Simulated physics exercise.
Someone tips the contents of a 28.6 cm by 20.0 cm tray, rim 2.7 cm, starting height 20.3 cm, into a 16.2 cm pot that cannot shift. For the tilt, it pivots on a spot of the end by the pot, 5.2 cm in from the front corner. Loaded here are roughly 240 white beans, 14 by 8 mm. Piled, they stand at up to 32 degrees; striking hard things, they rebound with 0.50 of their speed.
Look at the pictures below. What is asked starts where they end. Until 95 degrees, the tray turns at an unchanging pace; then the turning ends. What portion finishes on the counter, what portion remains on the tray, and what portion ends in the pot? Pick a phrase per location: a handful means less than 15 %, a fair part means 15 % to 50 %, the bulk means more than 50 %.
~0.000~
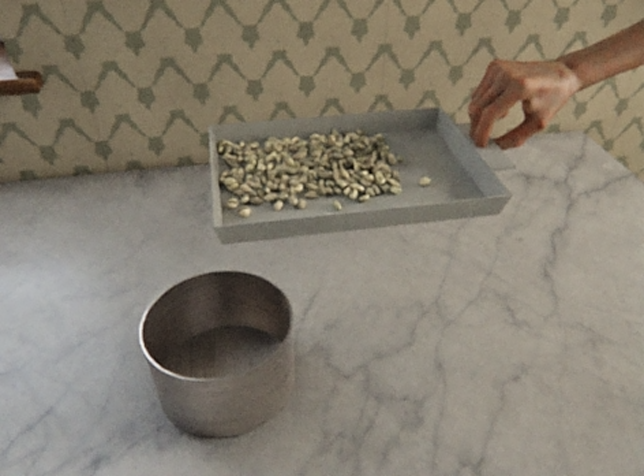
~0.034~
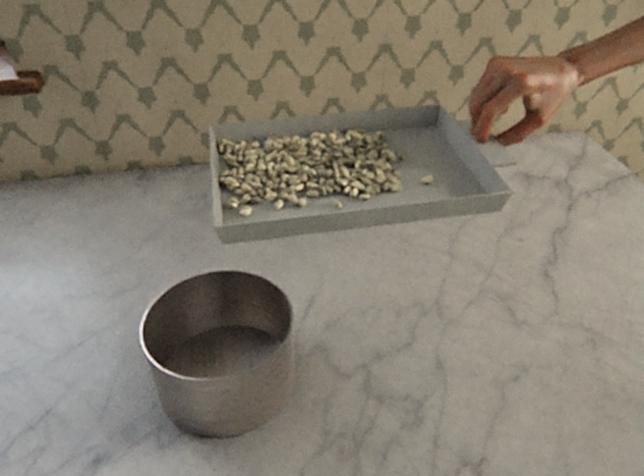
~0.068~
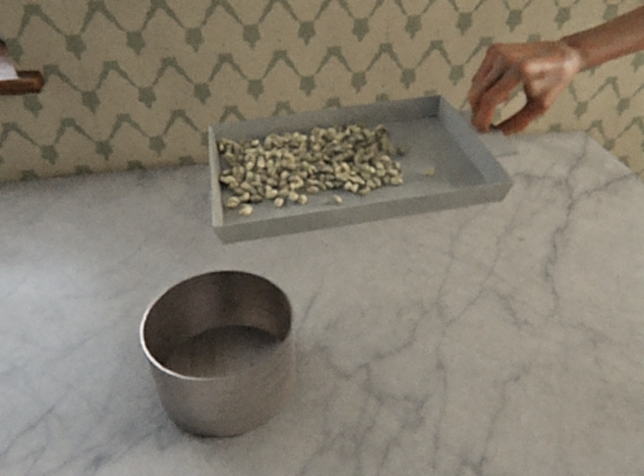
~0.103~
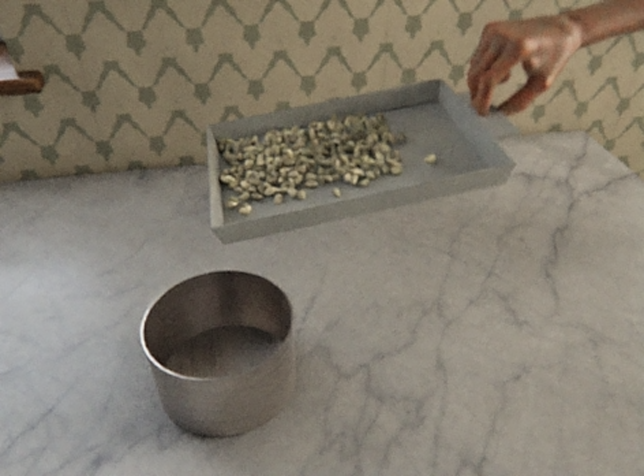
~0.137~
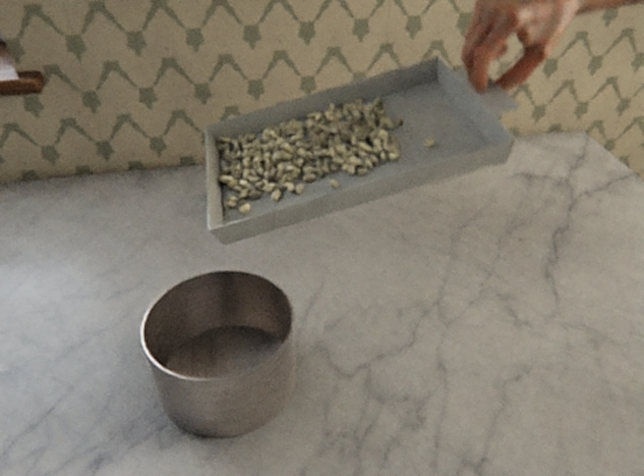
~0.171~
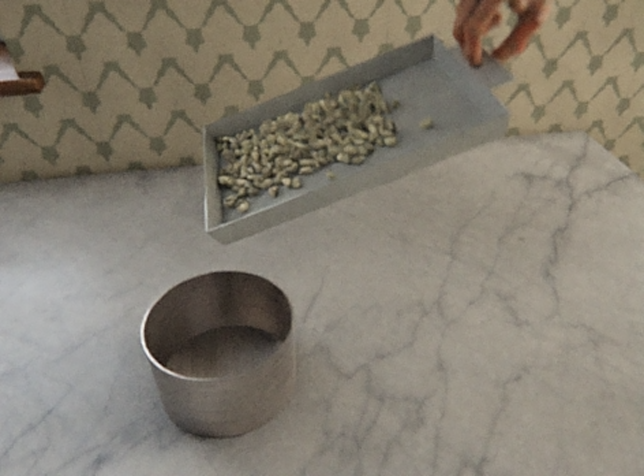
Counter: The bulk, tray: A handful, pot: A fair part.
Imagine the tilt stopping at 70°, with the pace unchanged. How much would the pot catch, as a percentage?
About 10 in a hundred would end up in the pot.
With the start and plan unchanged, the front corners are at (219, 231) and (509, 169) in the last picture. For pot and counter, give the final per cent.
That works out as pot 100 and counter 0.
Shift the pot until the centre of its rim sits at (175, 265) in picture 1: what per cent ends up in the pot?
About 65 per cent.
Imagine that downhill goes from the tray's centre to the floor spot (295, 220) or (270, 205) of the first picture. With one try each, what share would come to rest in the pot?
I'd put it at roughly 95 per cent for the first tilt and roughly 65 per cent for the second.
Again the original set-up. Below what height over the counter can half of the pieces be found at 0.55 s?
Around 22 cm up.
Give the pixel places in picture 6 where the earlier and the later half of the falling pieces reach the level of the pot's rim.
It passes about (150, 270) first and (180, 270) afterwards.
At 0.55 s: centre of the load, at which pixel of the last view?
The middle of the load should be at about (197, 174) by then.
After 0.40 s, tilt 58 degrees; the tray holds 100 %, the pot 0 %.
After 0.55 s, tilt 84 degrees; the tray holds 95 %, the pot 0 %.
After 0.83 s, tilt 95 degrees; the tray holds 5 %, the pot 20 %.
By 2.2 s all is still; counter 75 %, tray 0 %, pot 20 %.
